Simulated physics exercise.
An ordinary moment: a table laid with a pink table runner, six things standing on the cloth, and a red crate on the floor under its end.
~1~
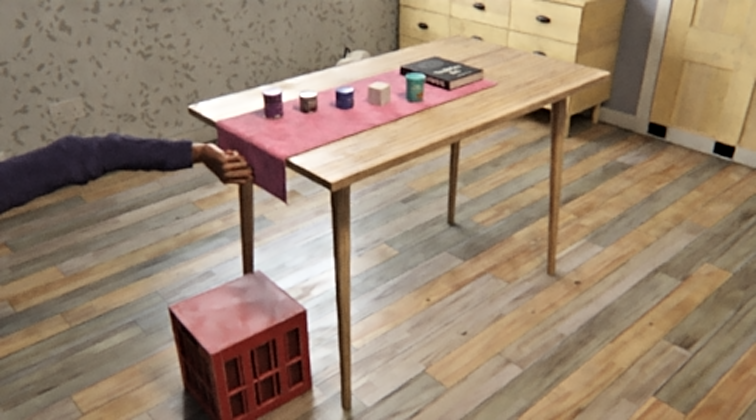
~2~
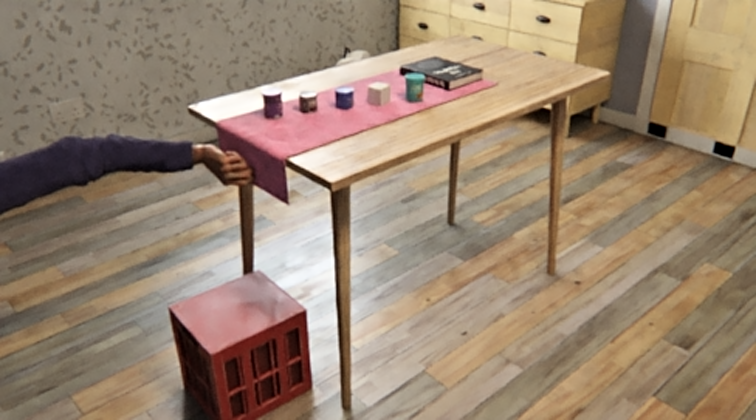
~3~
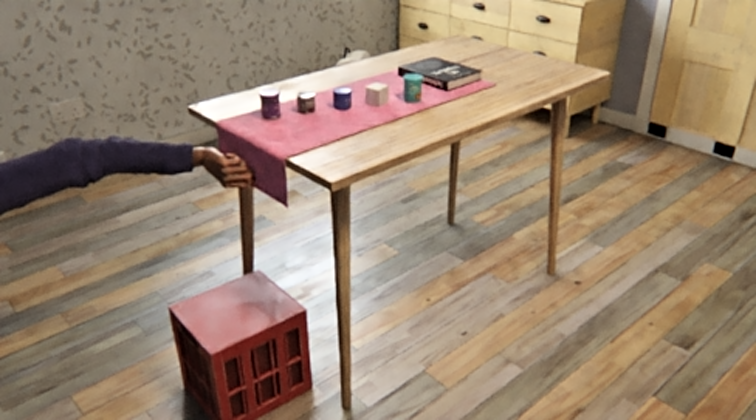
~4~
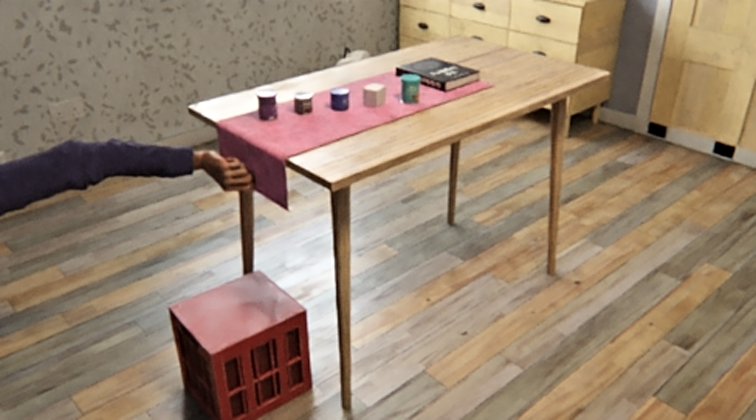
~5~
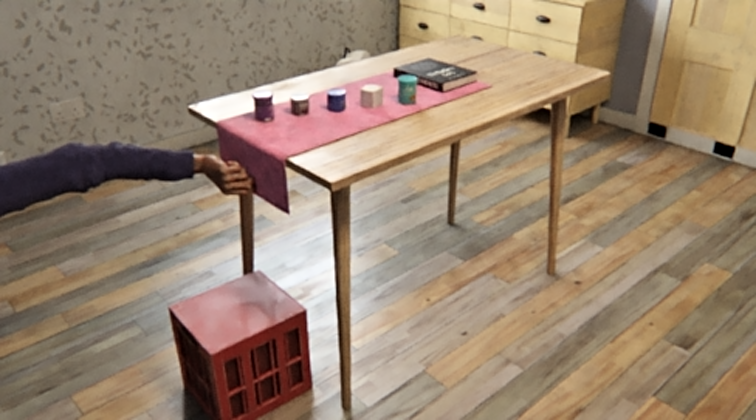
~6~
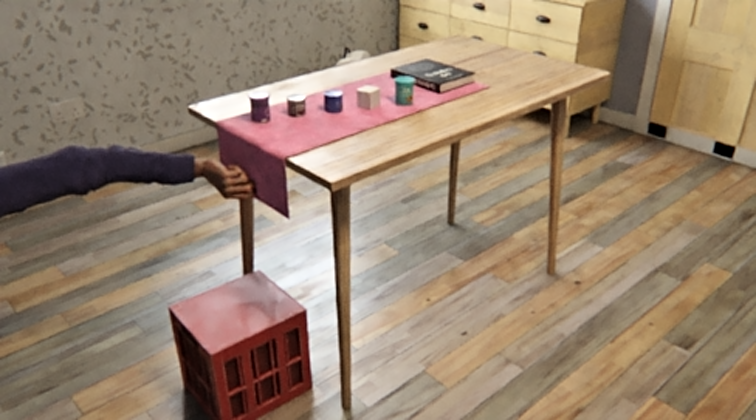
In a room with a plank floor and a patterned grey wall, a wooden table is seen from slightly above by a still camera. A purple can, a small grey pot, a blue pot, a whitish cube, a turquoise can and a dark book stand on a pink runner, above a red crate. A dark-sleeved arm at left draws the hanging end slightly downward, and the cloth and objects creep left together.
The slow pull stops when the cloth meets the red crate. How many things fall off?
The count of fallen things is three.
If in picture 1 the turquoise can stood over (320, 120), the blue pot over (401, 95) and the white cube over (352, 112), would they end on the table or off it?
The turquoise can drops off; the blue pot keeps its place on top; the white cube tumbles off.
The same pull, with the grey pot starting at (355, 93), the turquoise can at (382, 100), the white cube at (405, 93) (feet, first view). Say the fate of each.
The grey pot holds on, the turquoise can stays on, the white cube remains up.
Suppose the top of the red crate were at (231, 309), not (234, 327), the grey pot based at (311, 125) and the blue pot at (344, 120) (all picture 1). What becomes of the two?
The grey pot tumbles off; the blue pot drops off.
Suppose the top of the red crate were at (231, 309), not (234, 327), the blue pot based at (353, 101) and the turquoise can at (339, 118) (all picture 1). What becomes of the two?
The blue pot remains up; the turquoise can tumbles off.
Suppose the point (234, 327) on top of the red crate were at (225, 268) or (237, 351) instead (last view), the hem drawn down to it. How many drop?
Over the edge go 1 and 4.
Soon after, hem near (258, 250); purple can gone.
After that, hem on the crate; purple can, grey pot and blue pot gone.
In the end, hem on the crate; purple can, grey pot and blue pot gone. It carries off three.
